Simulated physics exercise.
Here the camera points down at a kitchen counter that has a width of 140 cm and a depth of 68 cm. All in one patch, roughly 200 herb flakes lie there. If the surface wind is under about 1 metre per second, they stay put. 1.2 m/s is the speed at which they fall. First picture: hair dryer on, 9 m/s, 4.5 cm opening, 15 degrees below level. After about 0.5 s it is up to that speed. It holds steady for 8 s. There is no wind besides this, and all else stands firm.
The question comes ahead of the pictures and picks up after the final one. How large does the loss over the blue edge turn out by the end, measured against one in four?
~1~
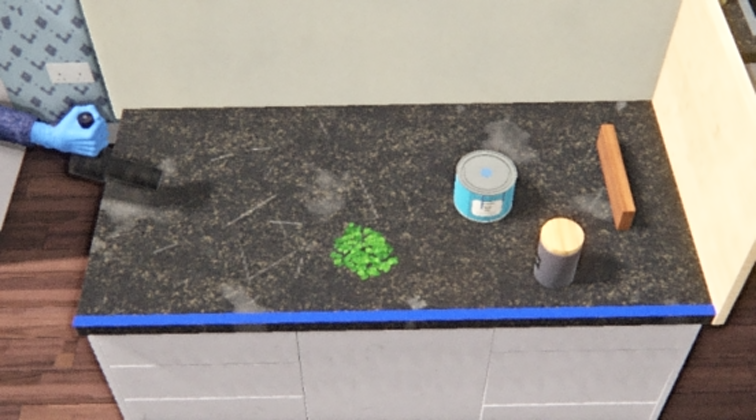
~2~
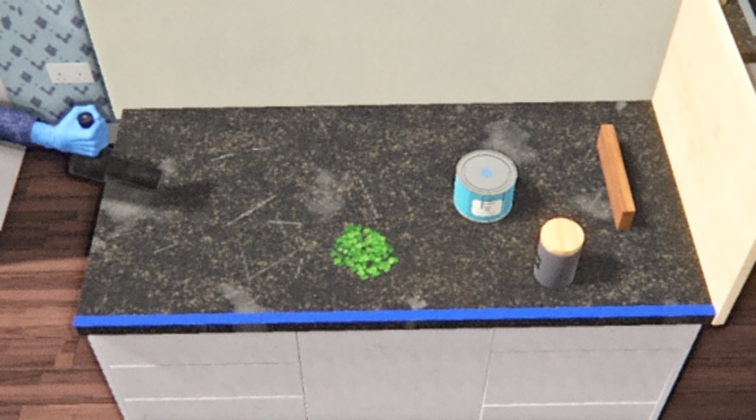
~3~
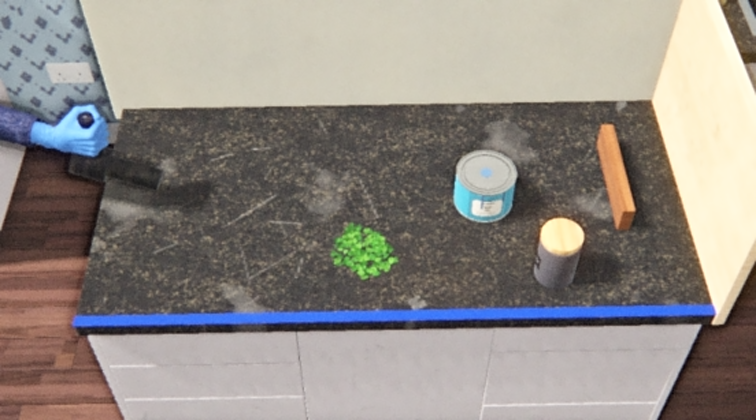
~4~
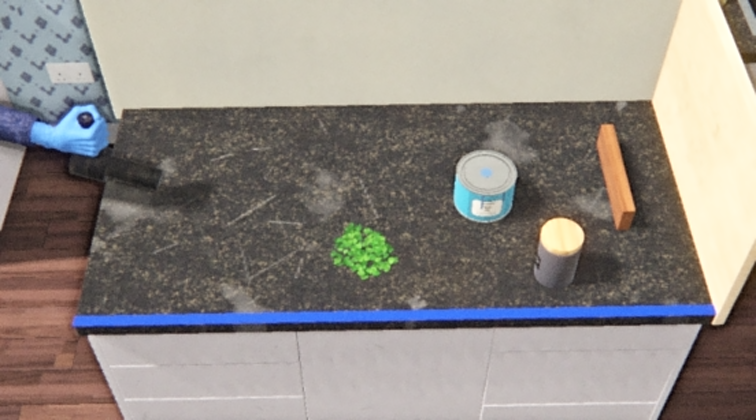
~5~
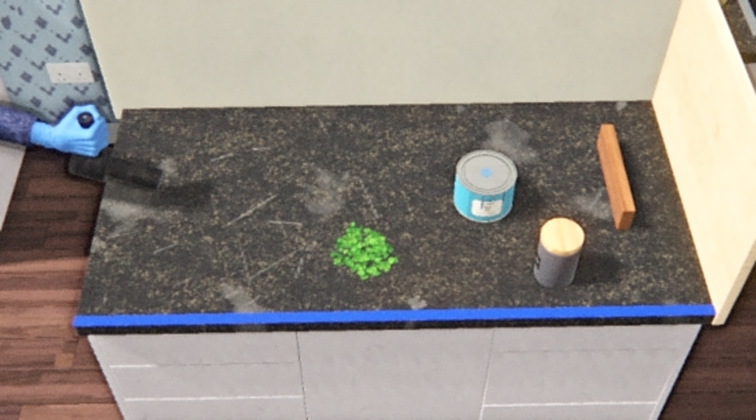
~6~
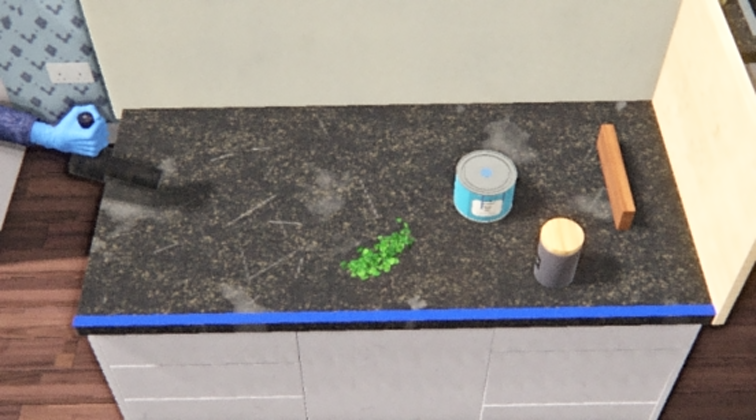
More than a quarter goes over that edge.
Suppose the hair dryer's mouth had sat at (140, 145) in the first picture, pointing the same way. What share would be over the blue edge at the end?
That would come to roughly 90 %.
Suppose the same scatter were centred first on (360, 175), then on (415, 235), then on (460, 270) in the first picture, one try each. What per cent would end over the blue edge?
Taking the three spots in order, you'd get around 0 percent, 50 percent and 90 percent.
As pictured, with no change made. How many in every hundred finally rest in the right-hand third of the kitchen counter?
I'd estimate around 10 per cent.
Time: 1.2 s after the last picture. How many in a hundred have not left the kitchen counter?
Close to 15 in a hundred remain at that time.
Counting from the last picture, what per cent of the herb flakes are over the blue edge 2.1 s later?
Close to 90 %.
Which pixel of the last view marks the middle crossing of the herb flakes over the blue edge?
I'd say roughly (524, 318).
Then, 1.2 s after the last picture the count stands so, 86 % are over the blue edge.
Then, 2.1 s after the last picture the count stands so, 88 % are over the blue edge.
Then, 4.0 s after the last picture the count stands so, 88 % are over the blue edge.
Then, 7.6 s after the last picture, at the end, 88 % are over the blue edge.
